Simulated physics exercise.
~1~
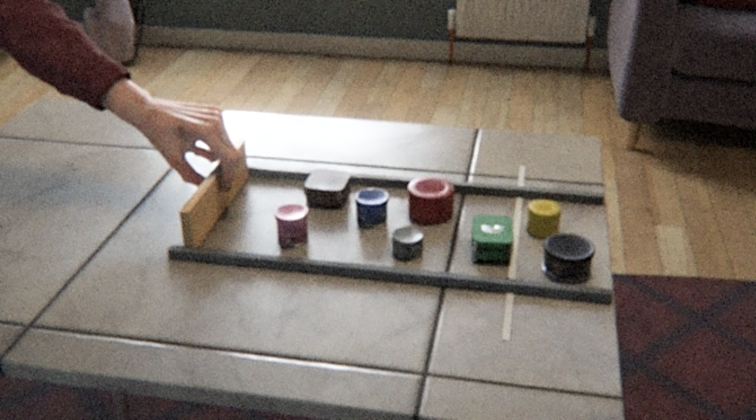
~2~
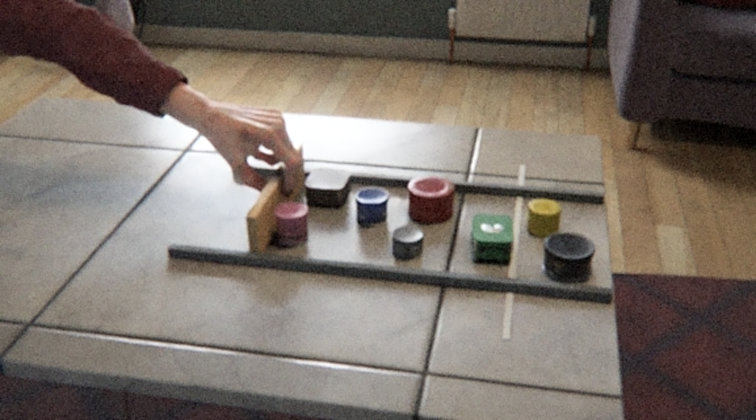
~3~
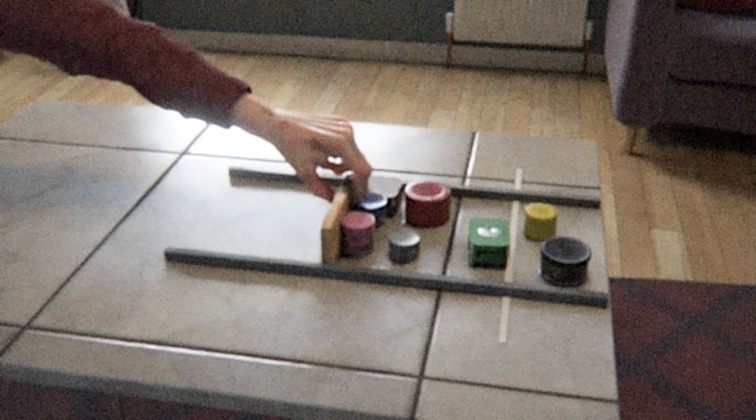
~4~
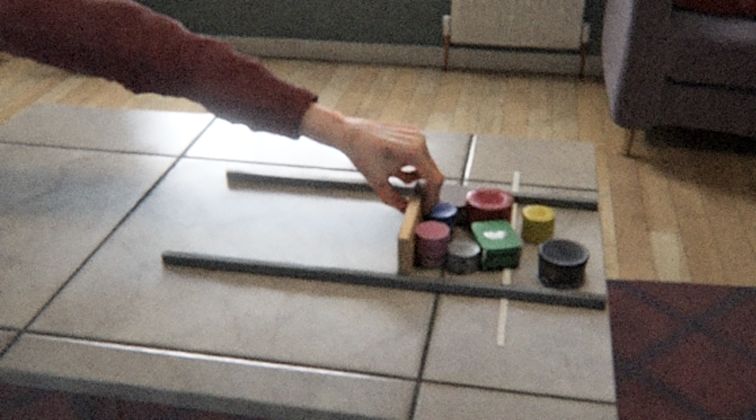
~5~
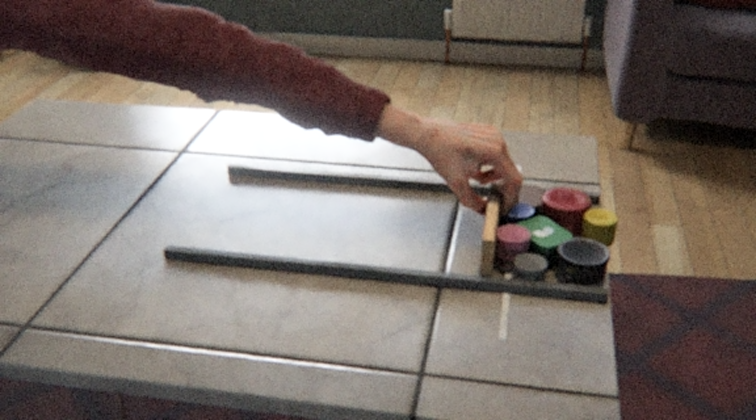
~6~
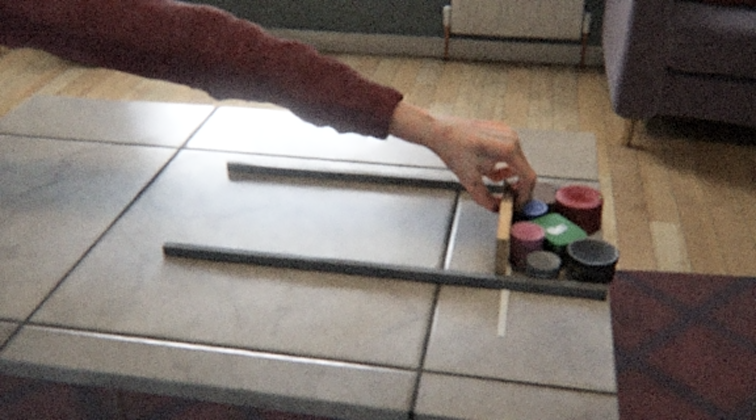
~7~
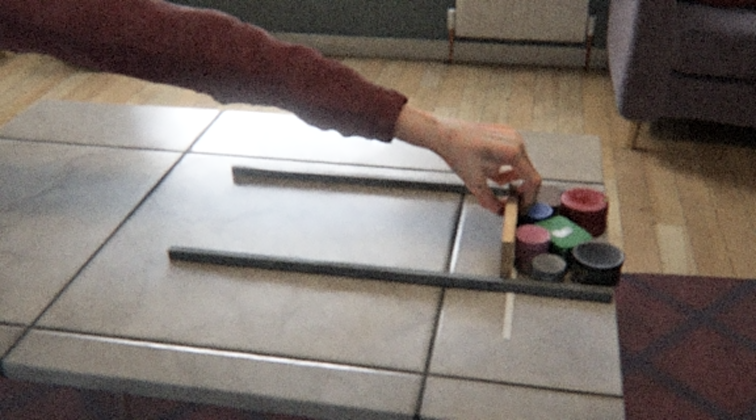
A hand slides an upright board right, bunching small containers until the yellow lid drops off.
